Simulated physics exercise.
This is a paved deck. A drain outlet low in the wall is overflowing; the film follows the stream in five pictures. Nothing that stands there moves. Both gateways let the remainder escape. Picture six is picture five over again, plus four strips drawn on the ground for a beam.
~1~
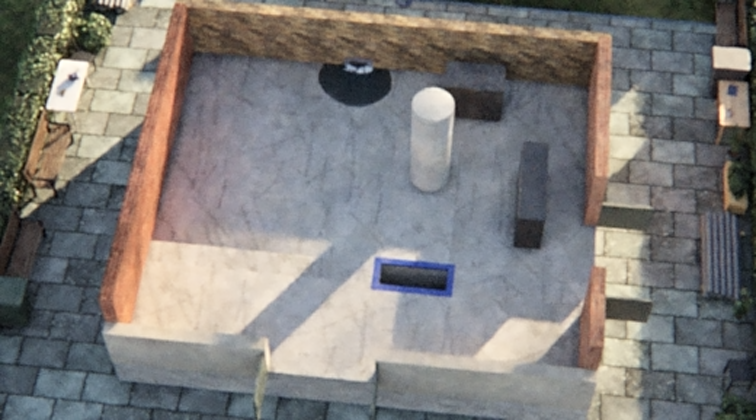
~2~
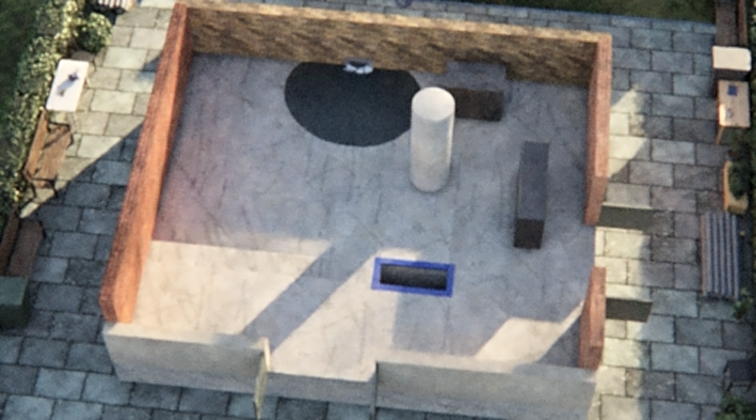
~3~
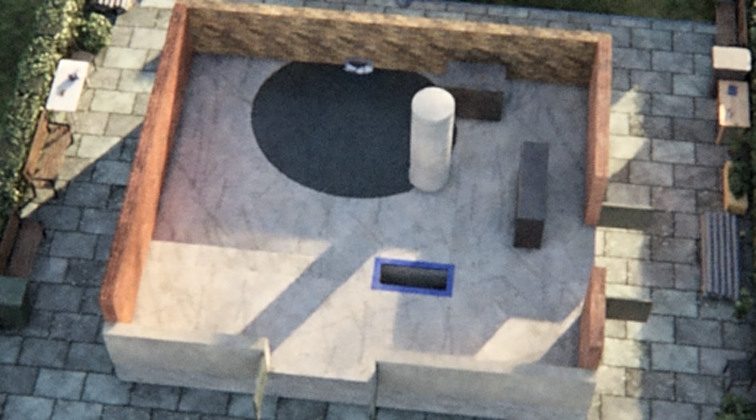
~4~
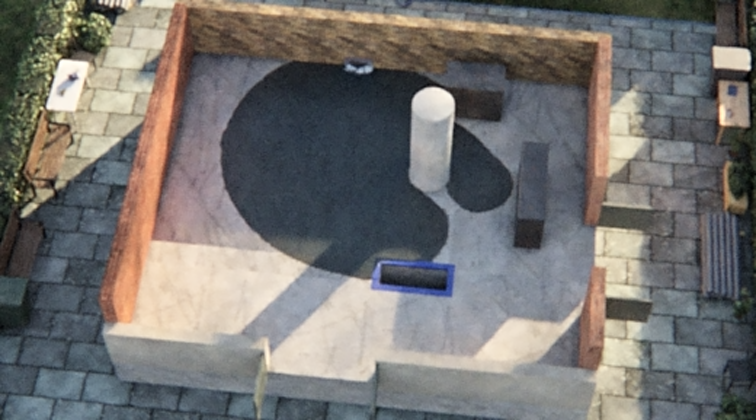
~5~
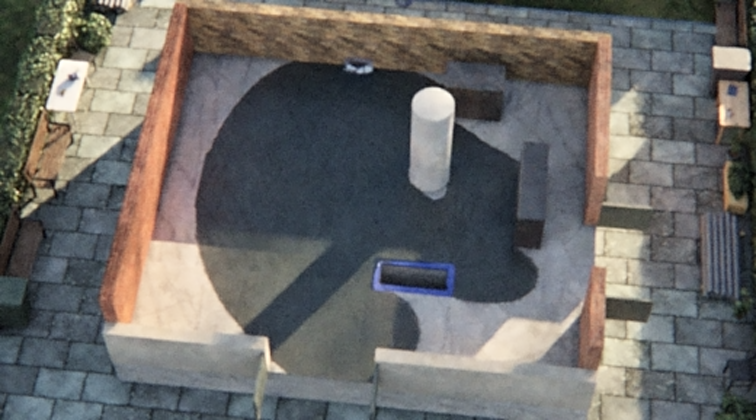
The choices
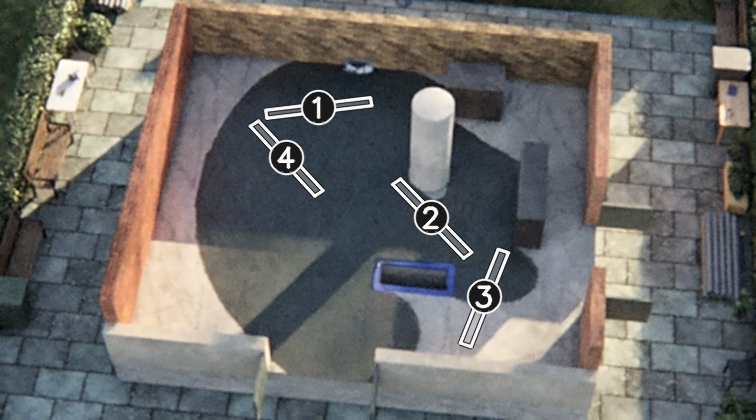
Dark water spreads from the back wall across a pale paved deck enclosed by low walls, widening into a large round patch, wrapping around a white column, then surrounding the blue-rimmed drain pit and reaching the front wall.
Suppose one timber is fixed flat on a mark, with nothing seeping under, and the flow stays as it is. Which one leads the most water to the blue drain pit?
The best spot is 4.
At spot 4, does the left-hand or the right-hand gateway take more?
The left gate.
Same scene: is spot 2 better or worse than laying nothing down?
It is worse.
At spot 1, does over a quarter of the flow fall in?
No.
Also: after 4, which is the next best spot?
Spot 3.
On the marked copy, 1 from (266, 114) to (371, 101); 2 from (396, 181) to (467, 255); 3 from (465, 344) to (503, 251); 4 from (254, 123) to (318, 193).
With 1, about 13 % of the stream runs into the blue drain pit, about 79 % out by the gates.
With 2, about 18 % of the stream runs into the blue drain pit, about 75 % out by the gates.
With 3, about 28 % of the stream runs into the blue drain pit, about 64 % out by the gates.
With 4, about 47 % of the stream runs into the blue drain pit, about 47 % out by the gates.
